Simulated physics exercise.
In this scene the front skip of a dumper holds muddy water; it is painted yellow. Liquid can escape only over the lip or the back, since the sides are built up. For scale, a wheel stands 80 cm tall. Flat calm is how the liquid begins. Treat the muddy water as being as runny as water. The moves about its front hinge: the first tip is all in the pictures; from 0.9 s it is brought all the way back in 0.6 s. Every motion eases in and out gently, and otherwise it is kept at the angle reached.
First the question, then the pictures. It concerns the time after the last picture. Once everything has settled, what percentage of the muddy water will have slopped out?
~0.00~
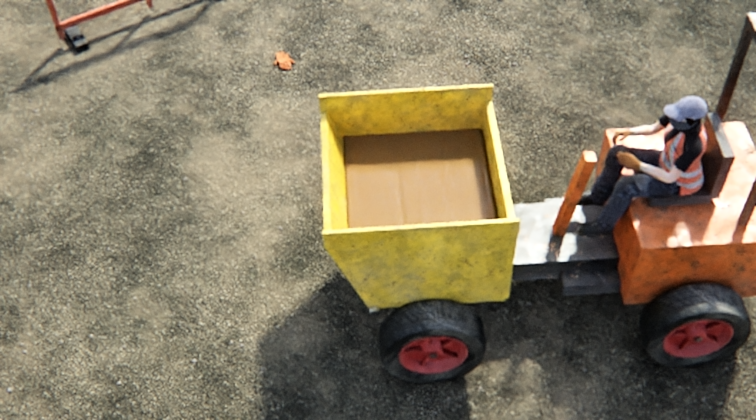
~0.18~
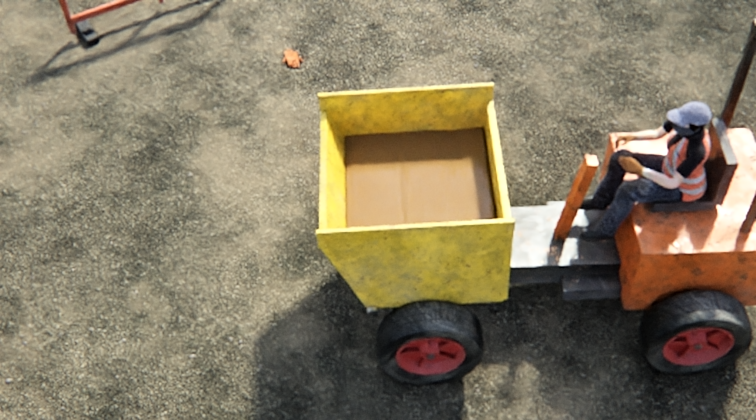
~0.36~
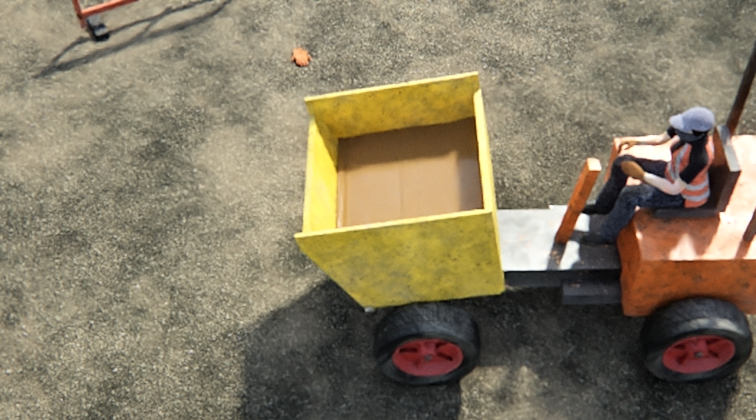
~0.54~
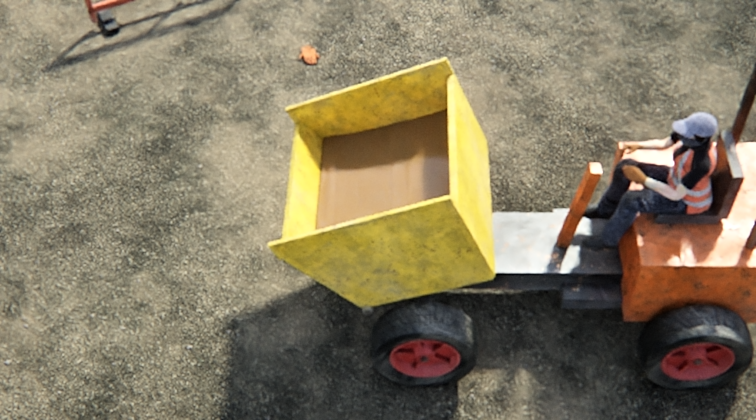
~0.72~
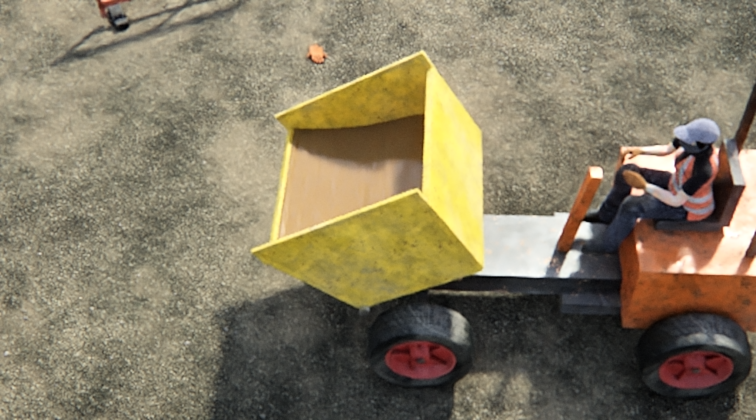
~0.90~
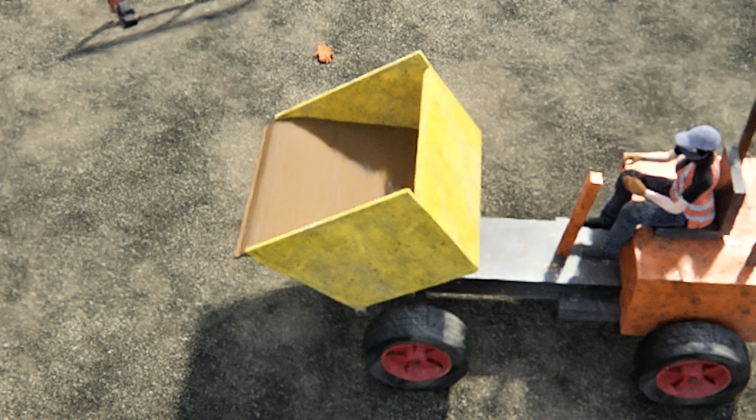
About 35 per cent.
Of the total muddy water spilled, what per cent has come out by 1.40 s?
About 80 percent at that moment.
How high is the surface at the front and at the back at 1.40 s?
About 52 cm at the front, 4 cm at the back.
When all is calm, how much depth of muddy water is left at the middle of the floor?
I'd put it at some 18 cm.
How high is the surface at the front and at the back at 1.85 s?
Close to 16 cm in front, close to 86 cm behind.
Then, 1.40 s in, the surface stands 3 cm at the back and 51 cm at the front; 29 per cent is out, over the front.
Then, 1.85 s in, the surface stands 86 cm at the back and 16 cm at the front; 29 per cent is out, over the front.
Then, 2.30 s in, the surface stands 52 cm at the back and 15 cm at the front; 30 per cent is out, over the front.
Then, 4.39 s in, 35 per cent is out, over the front, 214 of 604 litres.
